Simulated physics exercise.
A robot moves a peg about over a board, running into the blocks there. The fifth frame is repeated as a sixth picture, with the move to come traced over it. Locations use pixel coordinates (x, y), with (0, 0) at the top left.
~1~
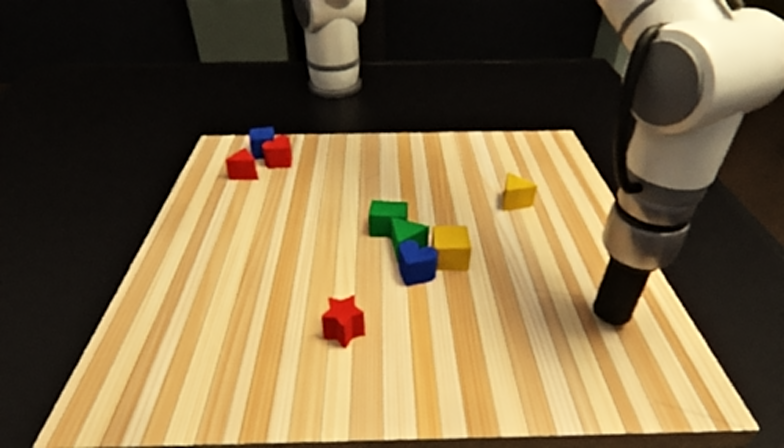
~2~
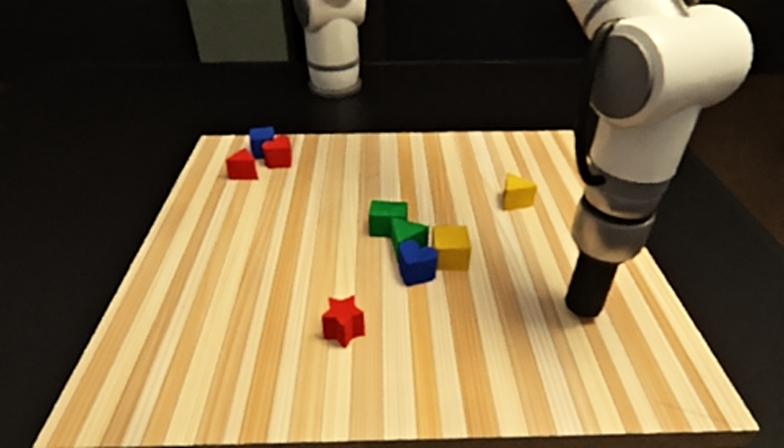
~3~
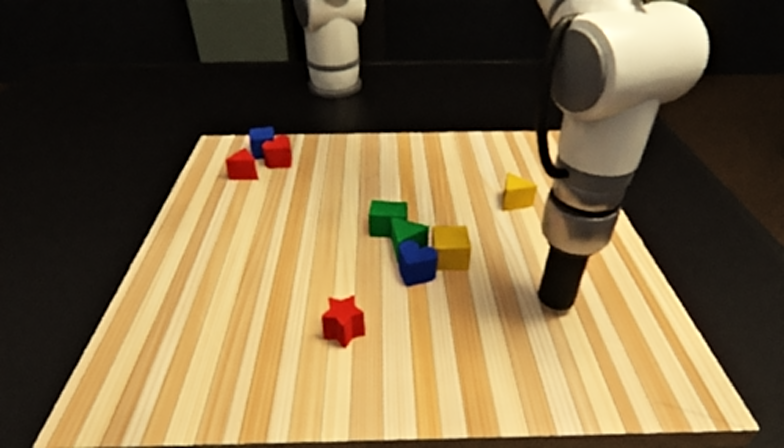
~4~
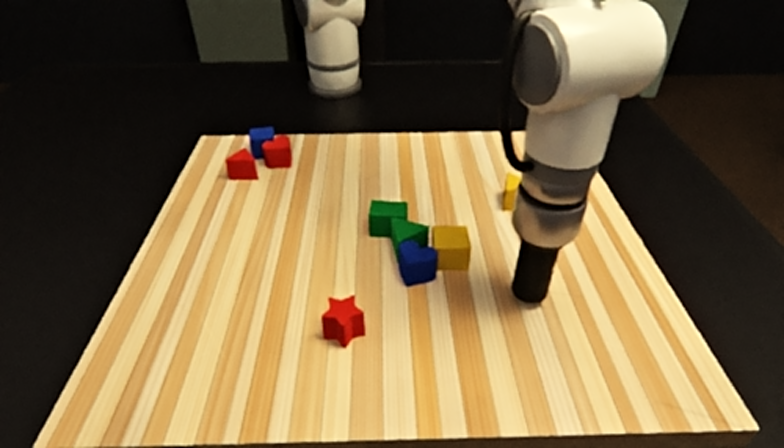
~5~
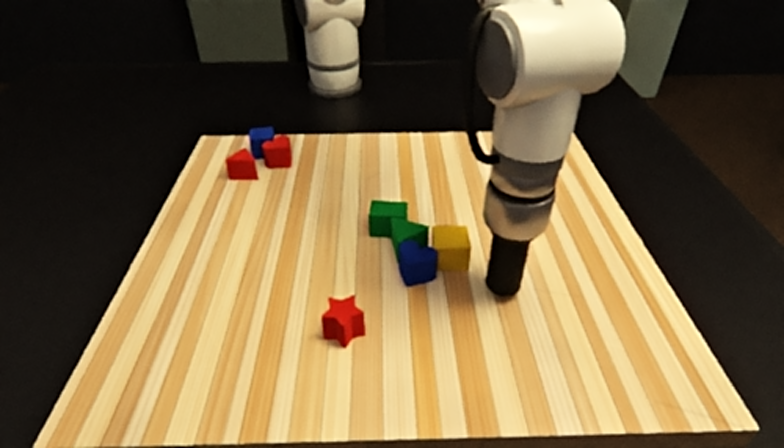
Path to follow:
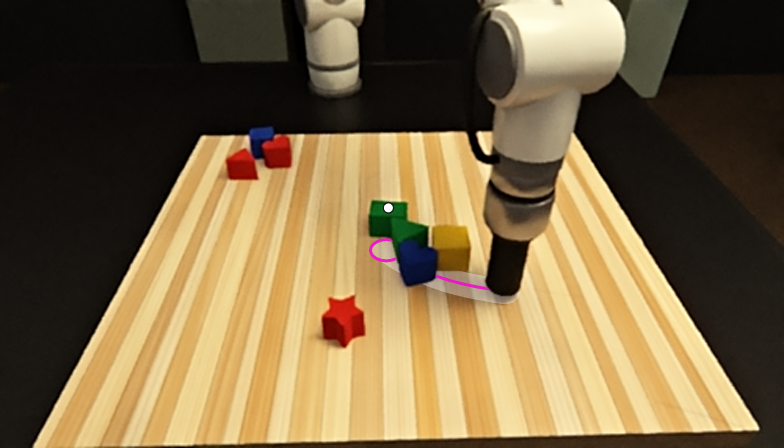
A grey-white robot arm holding a black peg glides steadily leftward and slightly away over a striped pale wooden board, seen from above one edge by a still camera. Green, blue and yellow blocks cluster near the middle, a red star lies nearer, red and blue pieces sit far left, and a yellow triangle rests right. The arm passes in front of that triangle, hiding it, while every block stays put.
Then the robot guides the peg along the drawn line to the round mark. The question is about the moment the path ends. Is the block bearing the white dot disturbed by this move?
It is moved from its place.
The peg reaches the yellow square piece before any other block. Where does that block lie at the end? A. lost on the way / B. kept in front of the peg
Answer: A.
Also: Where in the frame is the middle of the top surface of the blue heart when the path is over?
Around pixel (366, 245).
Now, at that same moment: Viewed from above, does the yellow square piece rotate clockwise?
Yes, that is what happens.
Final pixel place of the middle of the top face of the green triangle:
Expect it around (366, 216).
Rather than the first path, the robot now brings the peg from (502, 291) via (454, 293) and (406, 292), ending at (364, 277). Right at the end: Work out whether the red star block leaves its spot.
It stays.
The line goes from (502, 291) over (437, 276) to (387, 250); the dot is on the green rectangle.
The first path, step by step. One third of the way, peg (458, 276); nothing pushed yet.
Two thirds of the way, peg (418, 261); green triangle (400, 229), turned 25° clockwise; blue heart (383, 249), turned 40° anticlockwise; yellow square piece (447, 230), turned 30° clockwise.
At the end, peg (386, 243); green rectangle (387, 203); green triangle (366, 216); blue heart (366, 245), turned 110° anticlockwise; yellow square piece (446, 230), turned 30° clockwise.
